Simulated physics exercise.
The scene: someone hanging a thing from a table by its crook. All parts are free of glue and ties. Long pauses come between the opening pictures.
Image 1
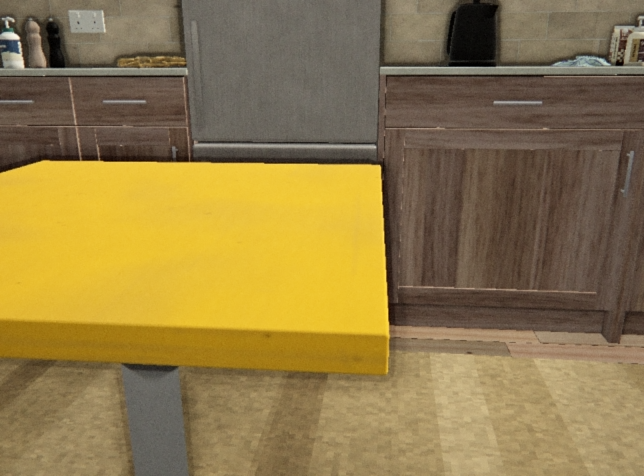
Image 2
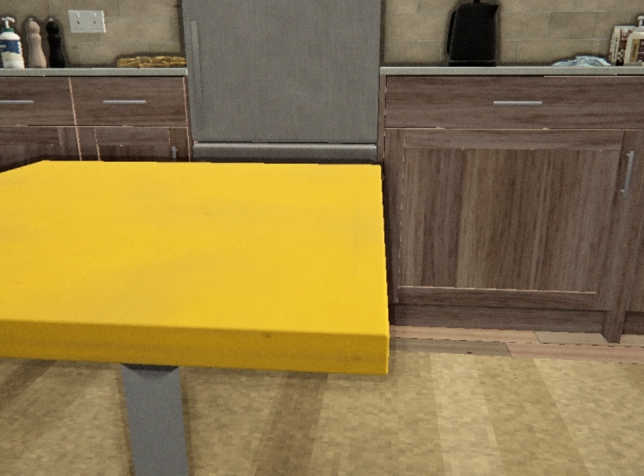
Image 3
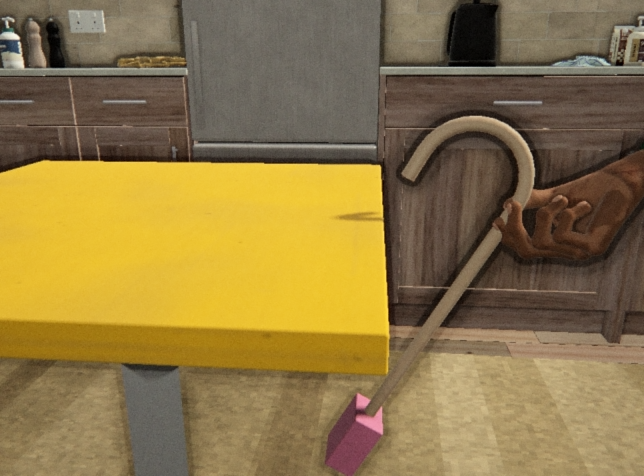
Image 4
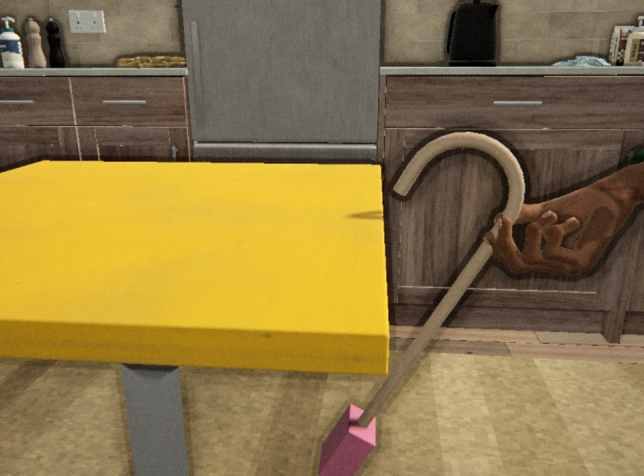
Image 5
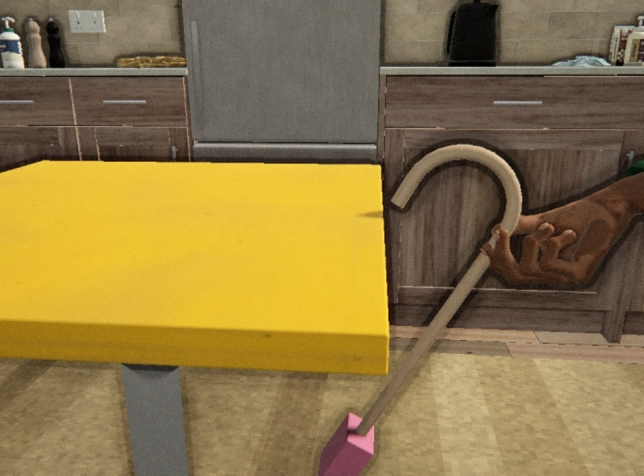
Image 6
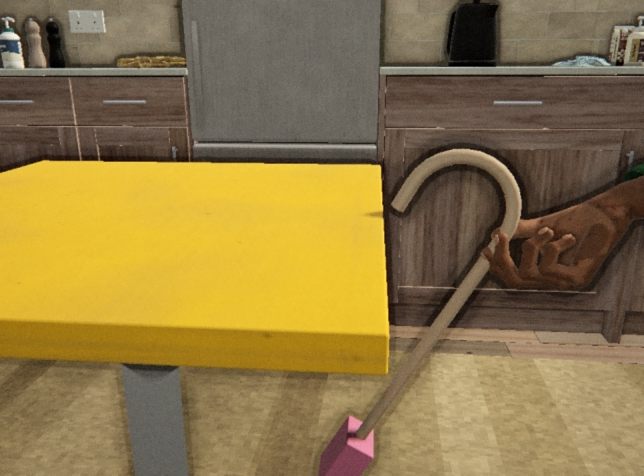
A hand holding a pink-tipped, crook-handled stick comes into view from the right beside a yellow table that stands alone at first. It shifts the stick slightly left, then lowers it a little, bringing the curved end close to the table's right edge, and keeps gripping it there, almost still.
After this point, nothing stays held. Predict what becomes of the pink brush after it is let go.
Ends up below.
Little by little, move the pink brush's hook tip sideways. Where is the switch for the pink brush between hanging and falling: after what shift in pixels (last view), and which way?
Move it left about 16 pixels and it flips.
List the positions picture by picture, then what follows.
The first picture shows table (134, 218).
The second picture shows table (134, 218).
The third picture shows still on the way; pink brush (396, 299); table (134, 218).
The fourth picture shows still on the way; pink brush (388, 311); table (134, 218).
The fifth picture shows still on the way; pink brush (386, 321); table (134, 218).
The sixth picture shows in place, still held; pink brush (386, 325); table (134, 218).
Then, 0.36 s past the last view, pink brush come down.
Finally, the pink brush falls to the floor.
